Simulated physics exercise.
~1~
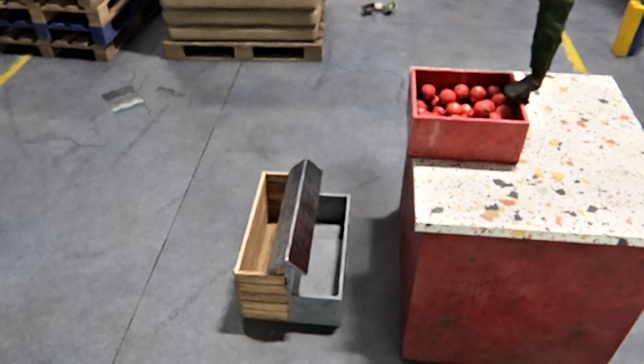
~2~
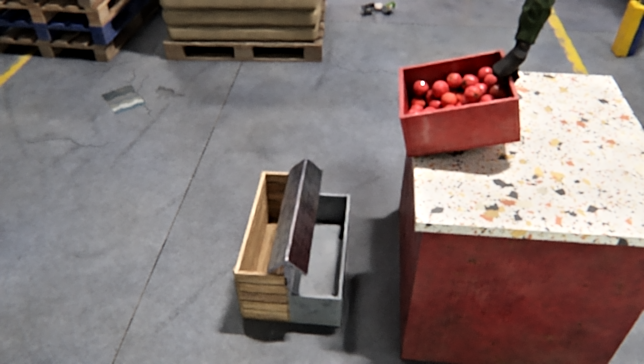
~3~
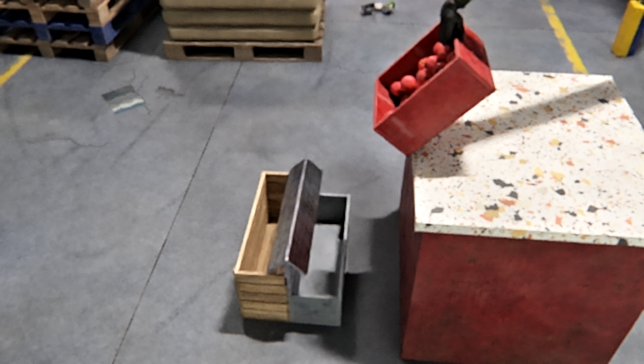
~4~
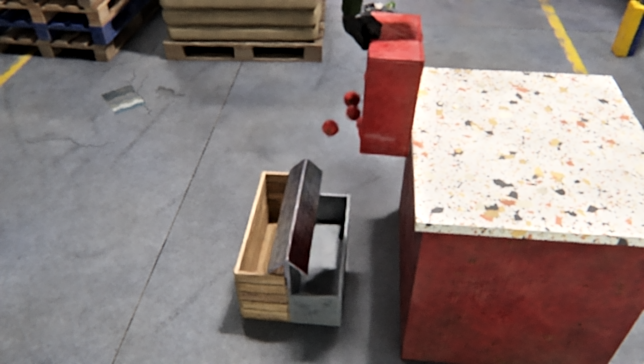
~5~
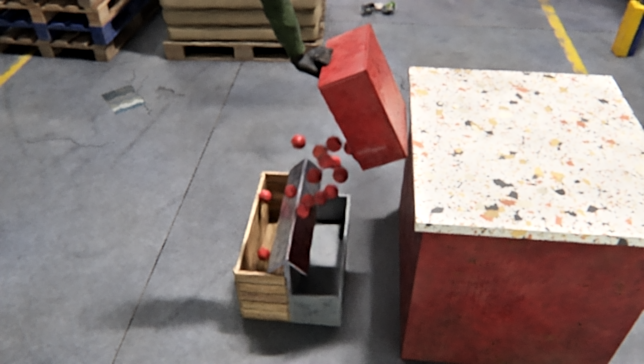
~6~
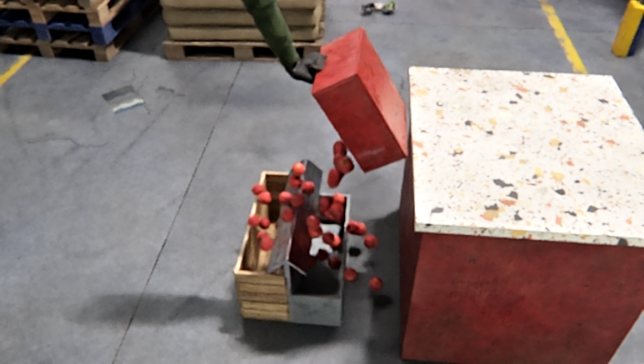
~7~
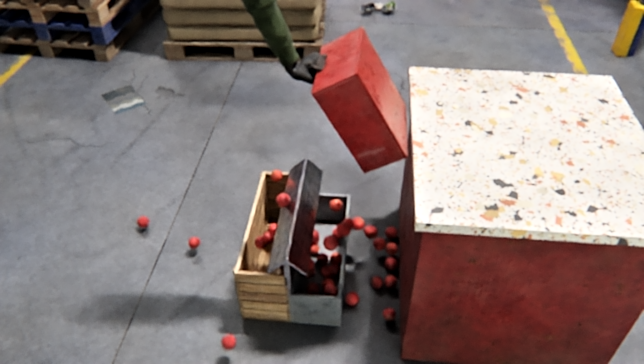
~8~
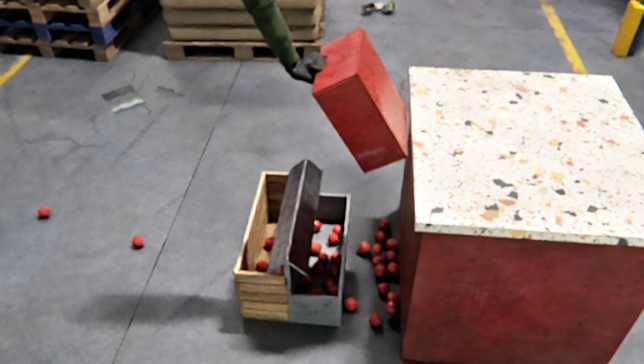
In this clip, a dark-gloved hand tilts a red tote of tomatoes off a speckled bench, spilling them over a roof-shaped splitter above two joined boxes; some settle in the grey trough and wooden tote, while others land on the floor at both sides.
